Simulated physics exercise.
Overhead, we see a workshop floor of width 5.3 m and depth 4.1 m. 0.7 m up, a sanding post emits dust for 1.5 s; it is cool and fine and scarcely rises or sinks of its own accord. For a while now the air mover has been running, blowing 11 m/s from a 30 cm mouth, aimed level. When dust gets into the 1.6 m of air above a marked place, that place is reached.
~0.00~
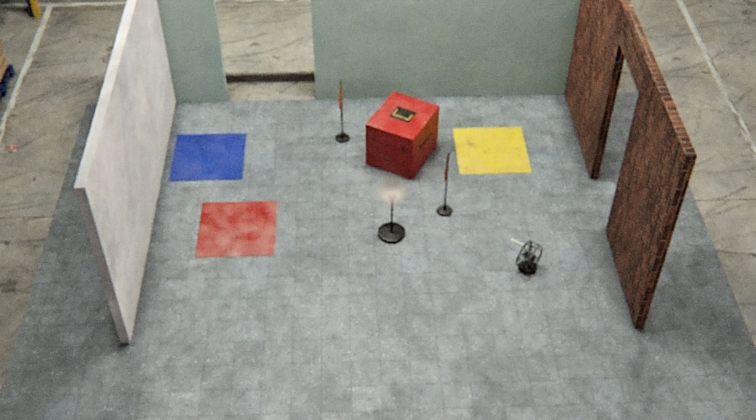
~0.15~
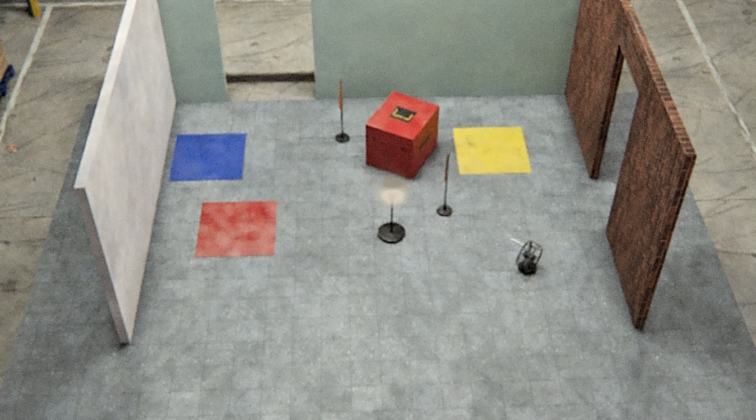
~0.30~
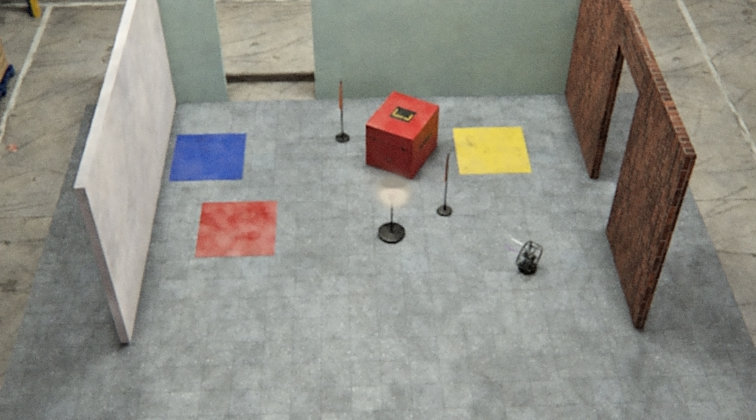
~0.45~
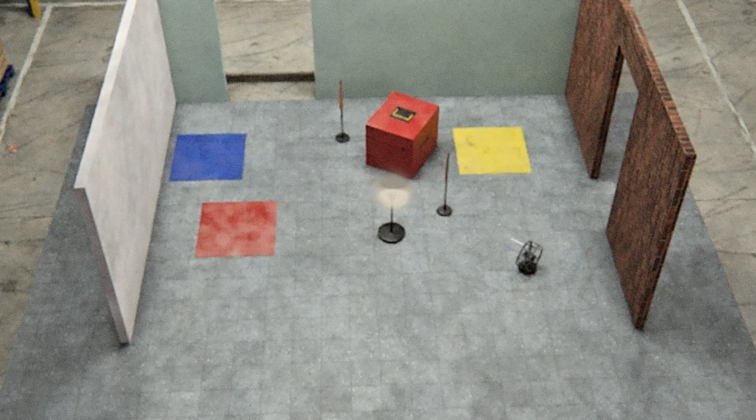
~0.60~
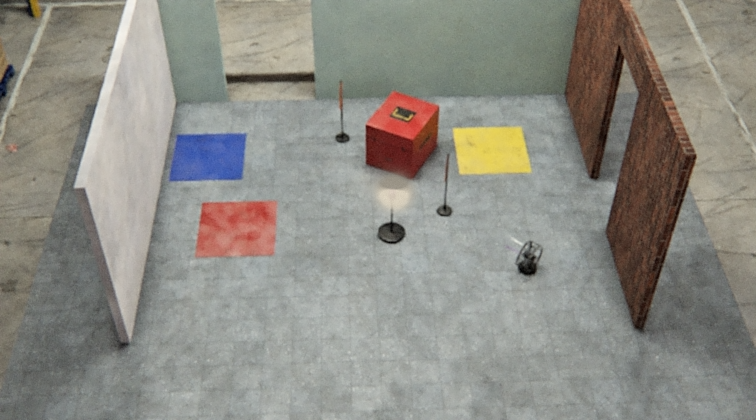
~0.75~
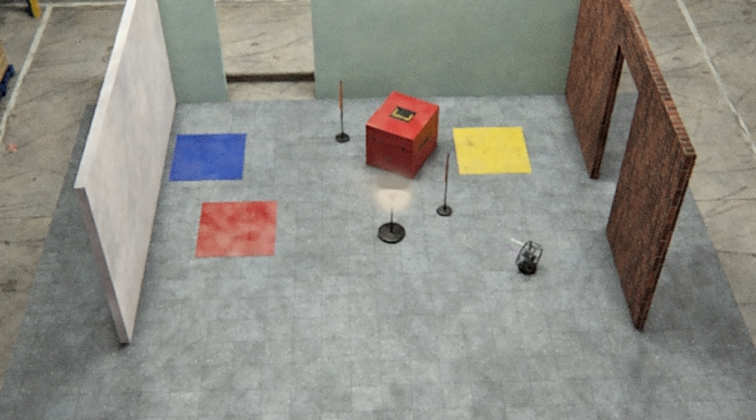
On a workshop floor, pale dust hangs almost still above a small black post.
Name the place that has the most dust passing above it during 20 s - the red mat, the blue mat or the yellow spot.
Most of it passes above the blue one.
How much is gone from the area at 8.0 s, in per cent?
Estimated share: Some 90 %.
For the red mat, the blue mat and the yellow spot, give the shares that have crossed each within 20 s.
5 % red, 70 % blue, 0 % yellow.
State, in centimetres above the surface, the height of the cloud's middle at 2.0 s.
Middle height: Approx. 50 cm.
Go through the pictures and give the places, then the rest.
In the first picture, the dust is thickest near (392, 191), the sanding post stands at (392, 199) and the air mover is at (529, 256).
In the second picture, the dust is thickest near (393, 191), the blue mat is centred on (209, 157), the red mat is centred on (237, 228) and the yellow spot is centred on (491, 150).
In the third picture, the dust is thickest near (393, 191) and a ribbon ends at (340, 110).
In the fourth picture, the dust is thickest near (394, 191) and the top of a packing case is at (403, 114).
In the fifth picture, the dust is thickest near (393, 191).
In the sixth picture, the dust is thickest near (393, 192) and a ribbon ends at (340, 110).
By 2.0 s, 1 % is gone from the area; 16 % has passed over the blue mat, 0 % over the red mat and 0 % over the yellow spot, and the middle of the rest is near (330, 167).
By 4.0 s, 37 % is gone from the area; 65 % has passed over the blue mat, 4 % over the red mat and 0 % over the yellow spot, and the middle of the rest is near (168, 114).
By 8.0 s, 85 % is gone from the area; 68 % has passed over the blue mat, 6 % over the red mat and 0 % over the yellow spot.
By 20.0 s, 100 % is gone from the area; 68 % has passed over the blue mat, 6 % over the red mat and 0 % over the yellow spot.
